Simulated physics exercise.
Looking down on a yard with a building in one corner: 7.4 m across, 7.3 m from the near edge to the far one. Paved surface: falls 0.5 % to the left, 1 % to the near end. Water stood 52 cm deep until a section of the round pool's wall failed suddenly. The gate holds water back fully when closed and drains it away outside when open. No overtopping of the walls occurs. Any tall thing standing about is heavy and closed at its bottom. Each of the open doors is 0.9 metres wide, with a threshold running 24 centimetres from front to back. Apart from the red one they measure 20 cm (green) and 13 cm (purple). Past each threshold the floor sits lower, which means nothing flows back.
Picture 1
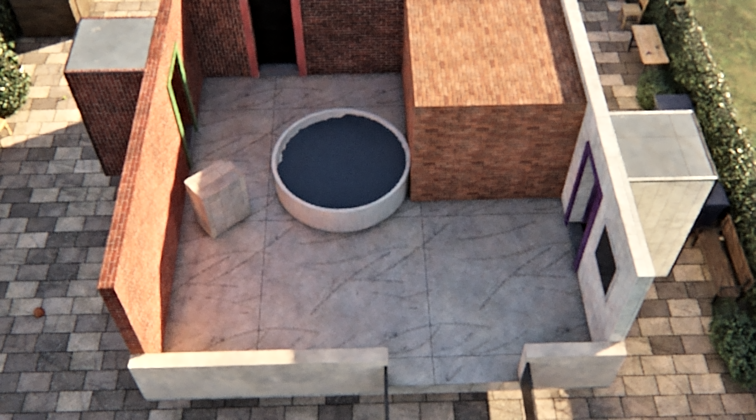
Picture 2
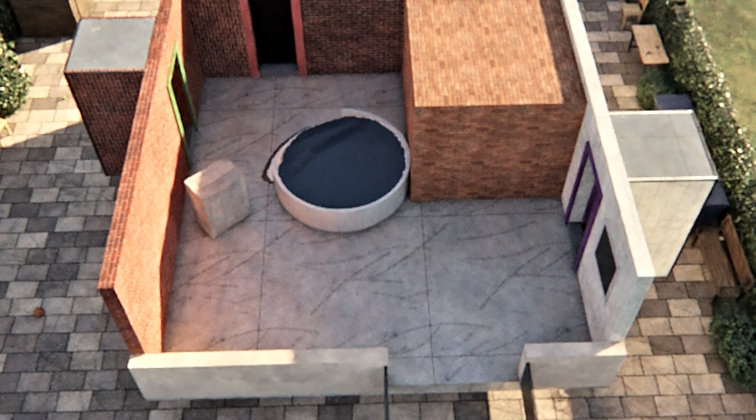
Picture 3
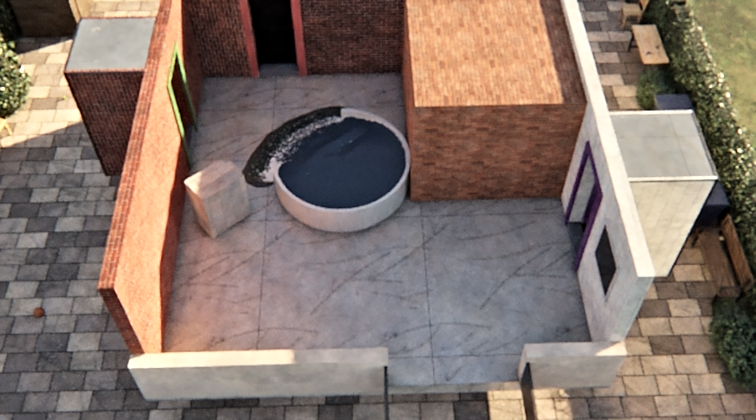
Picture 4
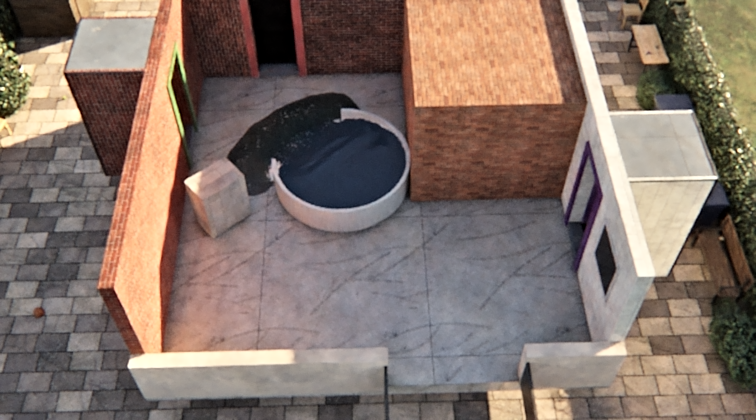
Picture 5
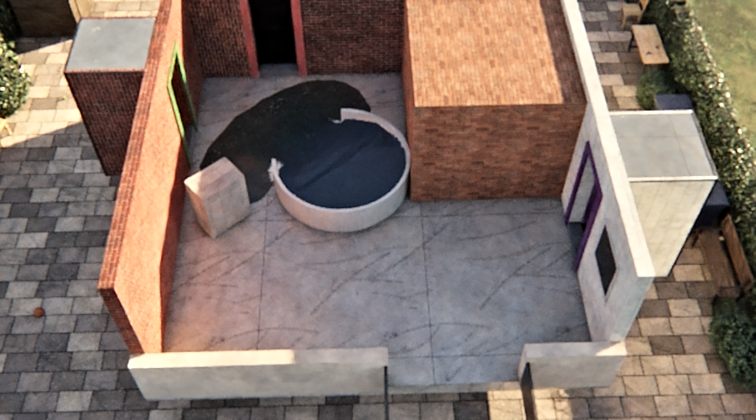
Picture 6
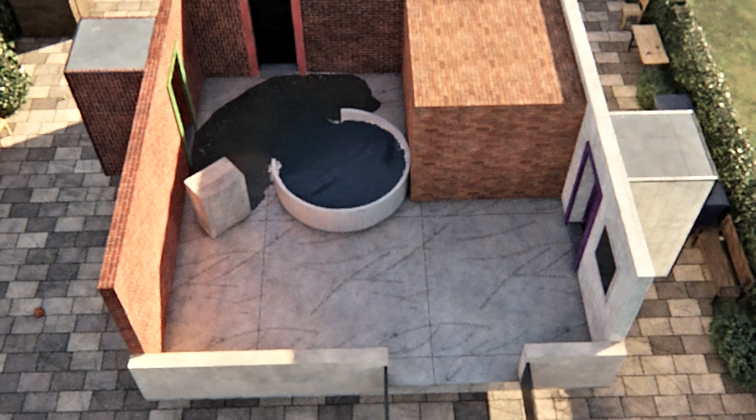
In a walled yard, dark water pours from the round pool's far side and spreads across the paving.
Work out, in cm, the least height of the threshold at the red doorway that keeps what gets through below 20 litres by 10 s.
It would have to be about 22 cm high.
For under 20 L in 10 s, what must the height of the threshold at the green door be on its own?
For green: Close to 21 cm.
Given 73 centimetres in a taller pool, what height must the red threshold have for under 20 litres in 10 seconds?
A step of about 33 cm does it.
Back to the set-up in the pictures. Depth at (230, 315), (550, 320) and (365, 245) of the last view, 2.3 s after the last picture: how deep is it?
In order: Around 0, 0 and 0 cm.
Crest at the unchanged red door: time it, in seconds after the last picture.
About 2.0 seconds.
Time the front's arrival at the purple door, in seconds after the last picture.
Purple not within the 10 s.
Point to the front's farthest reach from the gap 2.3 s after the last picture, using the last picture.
Front tip: Approx. (169, 313) px.
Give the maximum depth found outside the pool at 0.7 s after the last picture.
Close to 40 centimetres.
Then, 0.7 s after the last picture water covers 25 % of the floor, deepest (40 cm) near (203, 80); 21 cm at the red door, 5 litres in over its 14 cm threshold.
Then, 2.3 s after the last picture water covers 30 % of the floor, deepest (30 cm) near (248, 120); 27 cm at the red door, 74 litres in over its 14 cm threshold.
Then, 9.3 s after the last picture water covers 70 % of the floor, deepest (18 cm) near (204, 201); 10 cm at the red door, 124 litres in over its 14 cm threshold.
At the red door as built, the water peaked near 28 cm, 2.1 s after the last picture.
Run again over the same 10 s with other heights there, 42 litres in over 19.5 cm, 5 litres over 26.5 cm. The limit of 20 litres is kept from about 22 cm up.
